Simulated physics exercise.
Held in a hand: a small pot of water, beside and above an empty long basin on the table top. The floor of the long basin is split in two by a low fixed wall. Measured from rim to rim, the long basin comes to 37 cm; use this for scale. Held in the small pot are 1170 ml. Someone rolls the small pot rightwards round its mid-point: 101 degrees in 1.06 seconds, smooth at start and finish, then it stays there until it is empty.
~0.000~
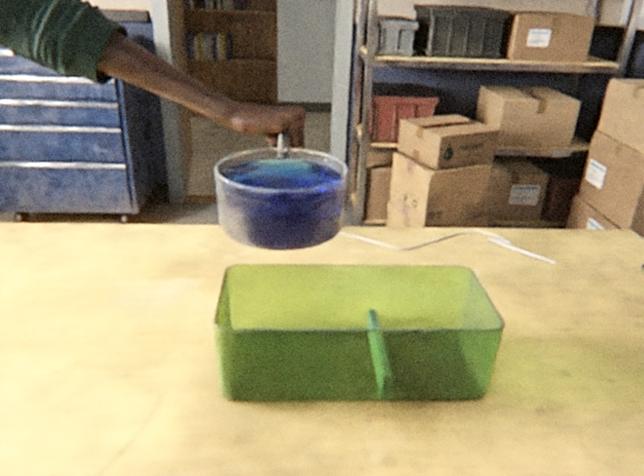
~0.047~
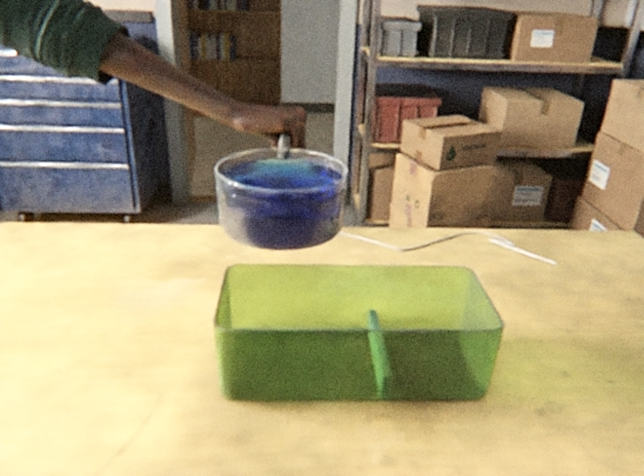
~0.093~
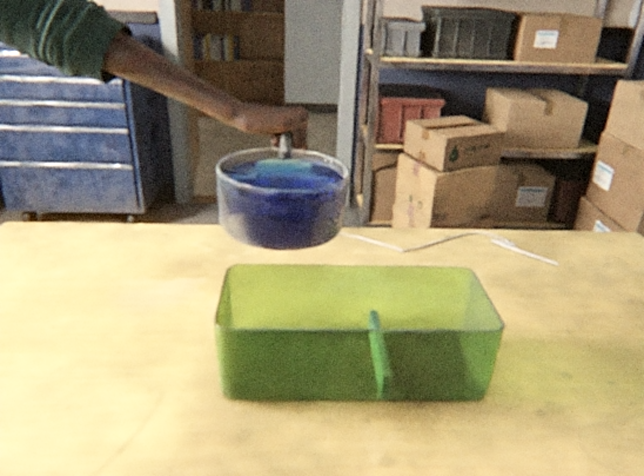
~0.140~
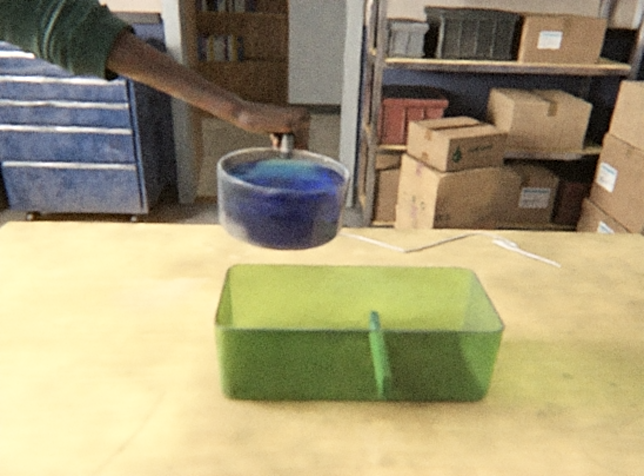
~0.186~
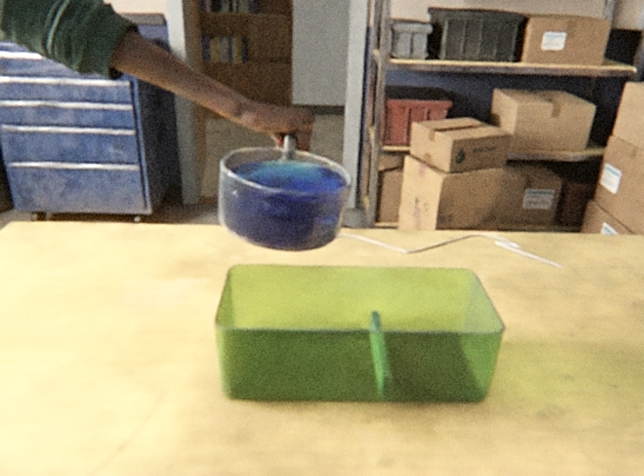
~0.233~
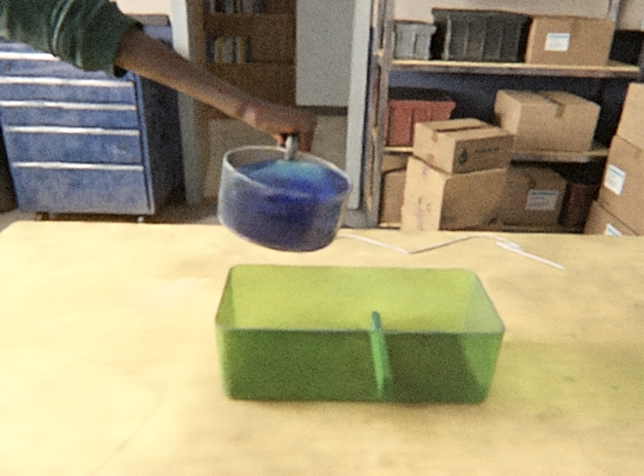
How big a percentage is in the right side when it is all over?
Roughly 58 per cent is in the right side.
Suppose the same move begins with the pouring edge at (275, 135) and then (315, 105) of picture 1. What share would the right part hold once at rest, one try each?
It comes to 10 per cent, and then 45 per cent.
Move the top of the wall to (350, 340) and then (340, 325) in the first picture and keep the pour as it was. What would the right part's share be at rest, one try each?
The first gives near 75 per cent and the second near 90 per cent.
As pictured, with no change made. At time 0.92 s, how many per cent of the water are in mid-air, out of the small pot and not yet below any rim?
About 8 per cent.
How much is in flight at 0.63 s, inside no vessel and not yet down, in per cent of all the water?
Near 32 per cent at that moment.
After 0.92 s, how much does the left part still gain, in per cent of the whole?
Change: Approx. 20 %.
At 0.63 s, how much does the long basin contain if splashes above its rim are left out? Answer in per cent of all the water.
Roughly 14 per cent.
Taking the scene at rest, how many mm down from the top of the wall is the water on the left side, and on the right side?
Left side: Around 26 mm. Right side: Around 8 mm.
Then, 0.63 s in, the tilt is 65° and 54 per cent is still to pour, 3 is left of the wall and 11 right of it.
Then, 0.92 s in, the tilt is 97° and 11 per cent is still to pour, 22 is left of the wall and 59 right of it.
Then, 1.23 s in, the tilt is 101° and 1 per cent is still to pour, 37 is left of the wall and 59 right of it.
Then, 1.56 s in, the tilt is 101° and 0 per cent is still to pour, 41 is left of the wall and 58 right of it.
Finally, 41 per cent lies left of the wall, 58 right of it and 1 outside.
